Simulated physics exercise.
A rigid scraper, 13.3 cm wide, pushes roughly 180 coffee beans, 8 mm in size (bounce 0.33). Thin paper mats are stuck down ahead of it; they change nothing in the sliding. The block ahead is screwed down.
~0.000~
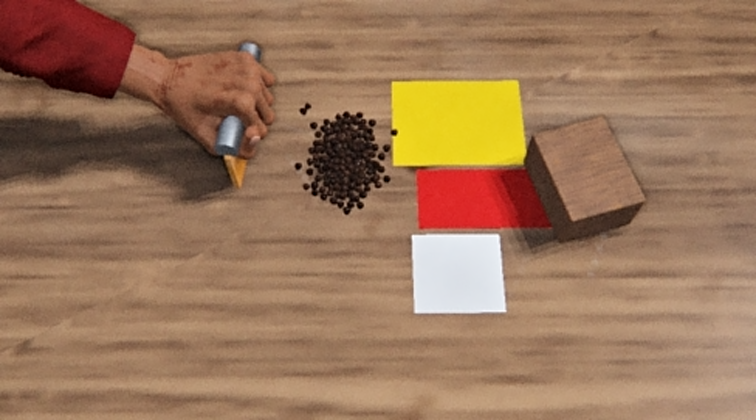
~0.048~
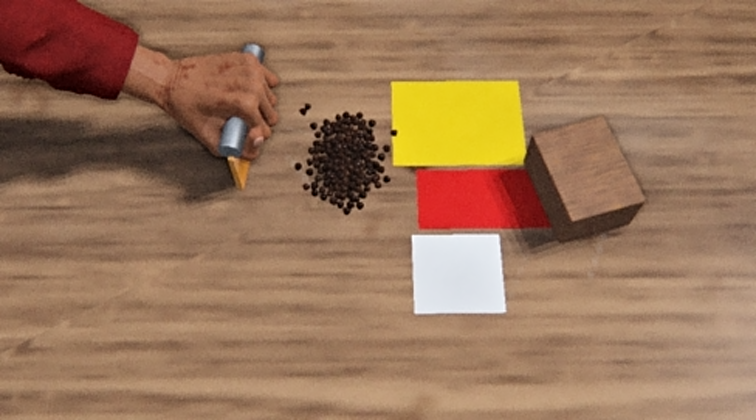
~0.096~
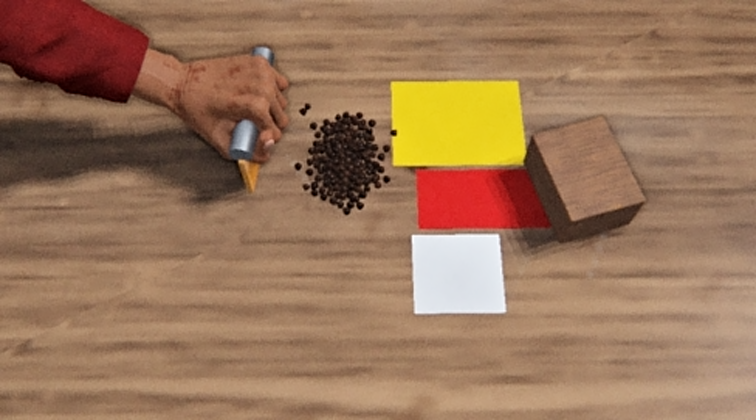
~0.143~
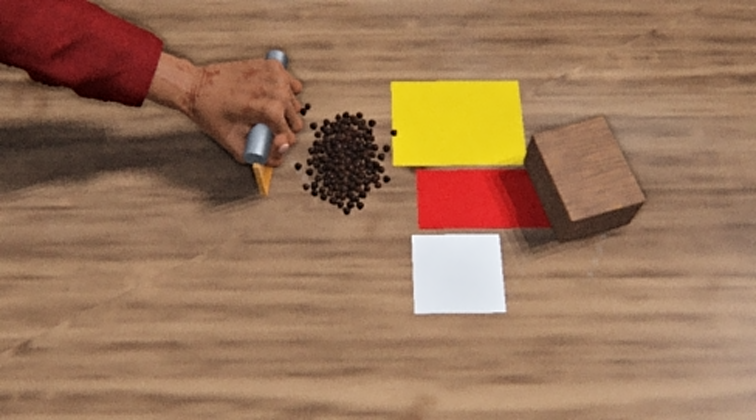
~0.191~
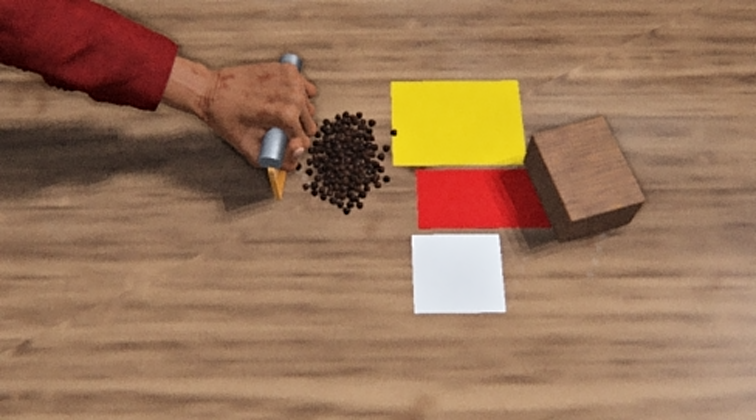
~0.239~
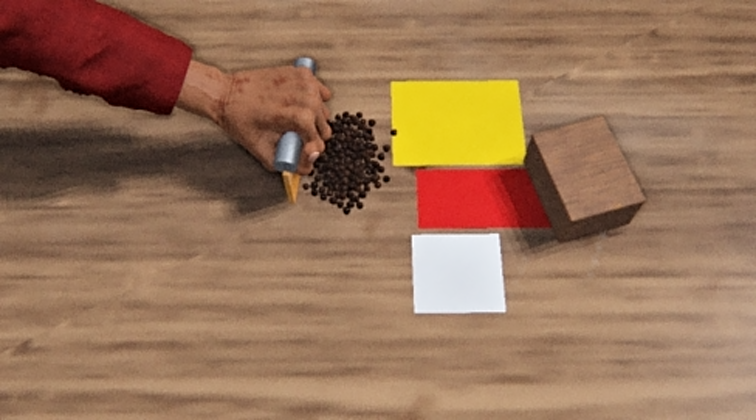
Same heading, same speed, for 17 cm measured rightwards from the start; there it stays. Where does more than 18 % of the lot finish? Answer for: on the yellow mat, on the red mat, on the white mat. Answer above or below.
Yellow mat: Above, red mat: Above, white mat: Below.
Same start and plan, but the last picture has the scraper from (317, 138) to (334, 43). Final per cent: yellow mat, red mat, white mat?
Yellow mat 50, red mat 0, white mat 0.
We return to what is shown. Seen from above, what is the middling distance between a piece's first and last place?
About 10 cm.
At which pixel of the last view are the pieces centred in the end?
At about (425, 178).
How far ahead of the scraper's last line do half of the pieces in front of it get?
About 3 cm.
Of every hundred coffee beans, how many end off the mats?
Roughly 25 per cent.
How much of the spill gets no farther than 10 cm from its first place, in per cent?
About 75 per cent.
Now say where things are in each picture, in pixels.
In the first frame, scraper from (230, 161) to (253, 63); moved 0.0 cm; pieces shifted so far, 0; middle of the spill at (348, 153); white mat at (458, 273); red mat at (484, 198); yellow mat at (458, 122); block at (588, 167).
In the second frame, scraper from (233, 163) to (256, 64); moved 0.4 cm; pieces shifted so far, 0; middle of the spill at (348, 153).
In the third frame, scraper from (244, 166) to (266, 67); moved 1.5 cm; pieces shifted so far, 0; middle of the spill at (348, 153).
In the fourth frame, scraper from (258, 170) to (279, 70); moved 3.1 cm; pieces shifted so far, 0; middle of the spill at (348, 153).
In the fifth frame, scraper from (273, 174) to (293, 73); moved 4.7 cm; pieces shifted so far, 0; middle of the spill at (347, 153).
In the sixth frame, scraper from (287, 178) to (307, 77); moved 6.3 cm; pieces shifted so far, 3; middle of the spill at (348, 153); white mat at (458, 273); red mat at (483, 198); yellow mat at (457, 122); block at (588, 167). Its speed is about 0.33 m/s, heading 18 degrees towards the viewer.
After 0.45 s, scraper 13 cm from its start, spill 12 cm wide; yellow mat 15 %, off the mats 85 %.
After 0.65 s, scraper 18 cm from its start, spill 14 cm wide; red mat 40 %, yellow mat 30 %, off the mats 25 %.
Then, at 0.83 s, scraper 18 cm from its start, spill 14 cm wide; red mat 40 %, yellow mat 30 %, off the mats 25 %.
In the end, at 1.0 s, white mat 0 %, red mat 40 %, yellow mat 30 %, off the mats 25 %.
